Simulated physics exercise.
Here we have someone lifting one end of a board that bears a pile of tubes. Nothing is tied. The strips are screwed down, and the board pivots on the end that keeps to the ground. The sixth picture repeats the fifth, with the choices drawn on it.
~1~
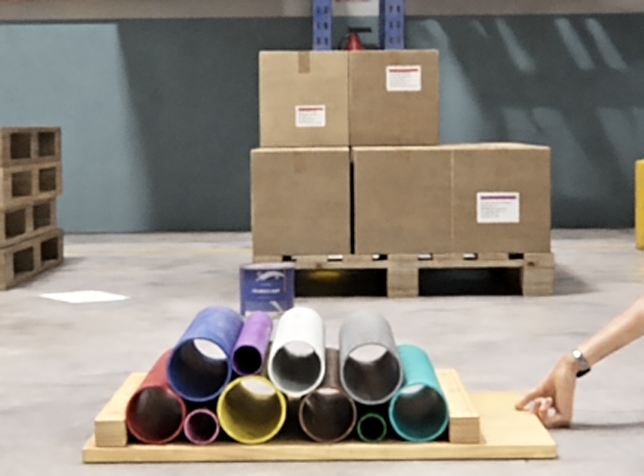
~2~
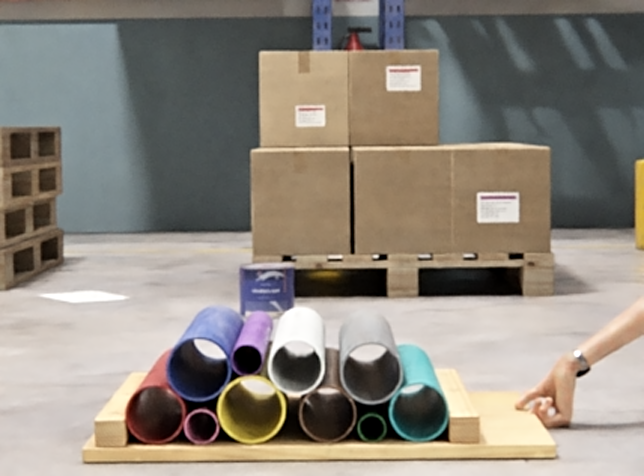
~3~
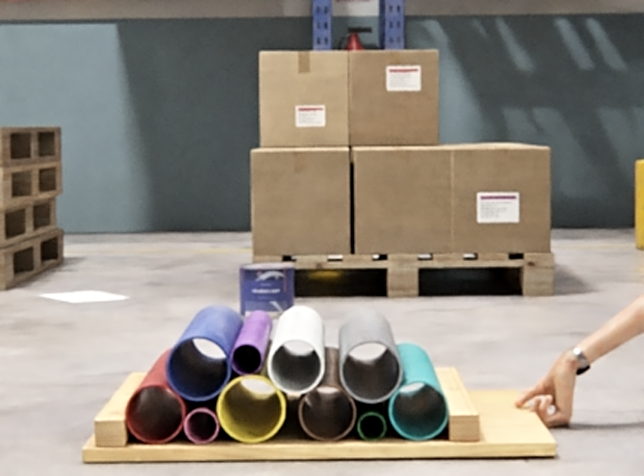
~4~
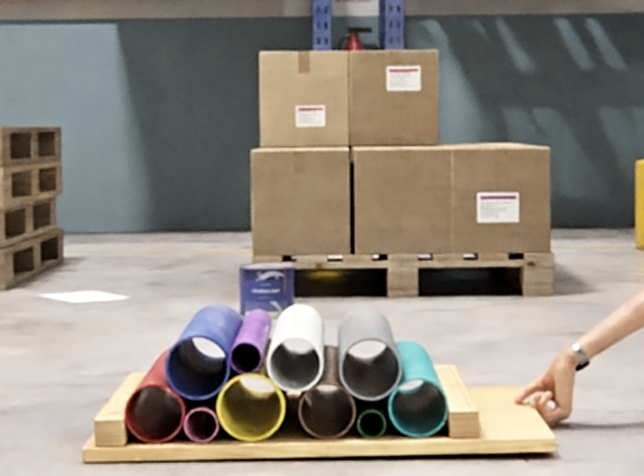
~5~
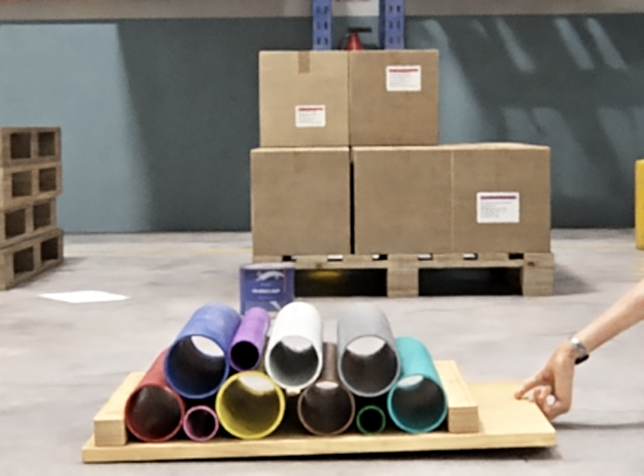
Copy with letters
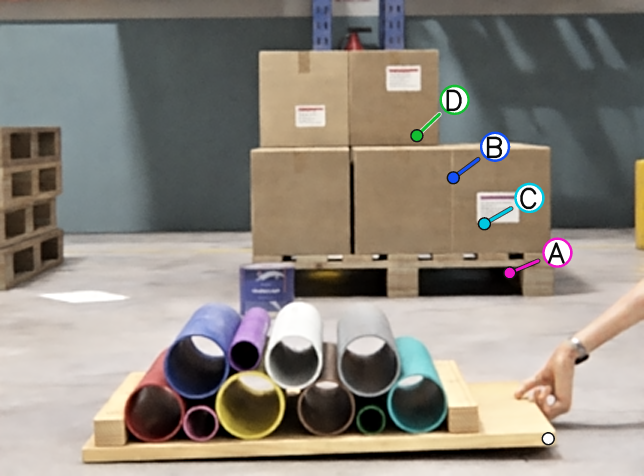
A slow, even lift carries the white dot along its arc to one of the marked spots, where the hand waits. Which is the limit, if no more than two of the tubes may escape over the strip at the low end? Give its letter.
Mark B is as high as it can go.
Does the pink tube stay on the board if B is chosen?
Yes, with B.
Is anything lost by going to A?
No.
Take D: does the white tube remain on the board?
No, with D.
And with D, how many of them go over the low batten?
At D the number is three.
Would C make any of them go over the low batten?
At C: No.
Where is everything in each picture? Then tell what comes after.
The first picture shows green tube (372, 428); turquoise tube (420, 412); blue tube (199, 369).
The second picture shows blue tube (199, 369); grey tube (372, 373).
The third picture shows board (320, 410); green tube (372, 427); turquoise tube (419, 410); yellow tube (251, 409).
The fourth picture shows board (320, 408); red tube (154, 413); yellow tube (251, 408); pink tube (202, 425).
The fifth picture shows board (319, 405); red tube (154, 412); pink tube (201, 424).
On the copy, A at (510, 273); B at (453, 178); C at (484, 224); D at (417, 136); the white dot at (548, 439).
On B. First, board at 20°.
Then, board at 36°.
Finally, board at 36°, none over the low batten.
By contrast, A none over the low batten; C none over the low batten; D three over the low batten (blue, grey, white).
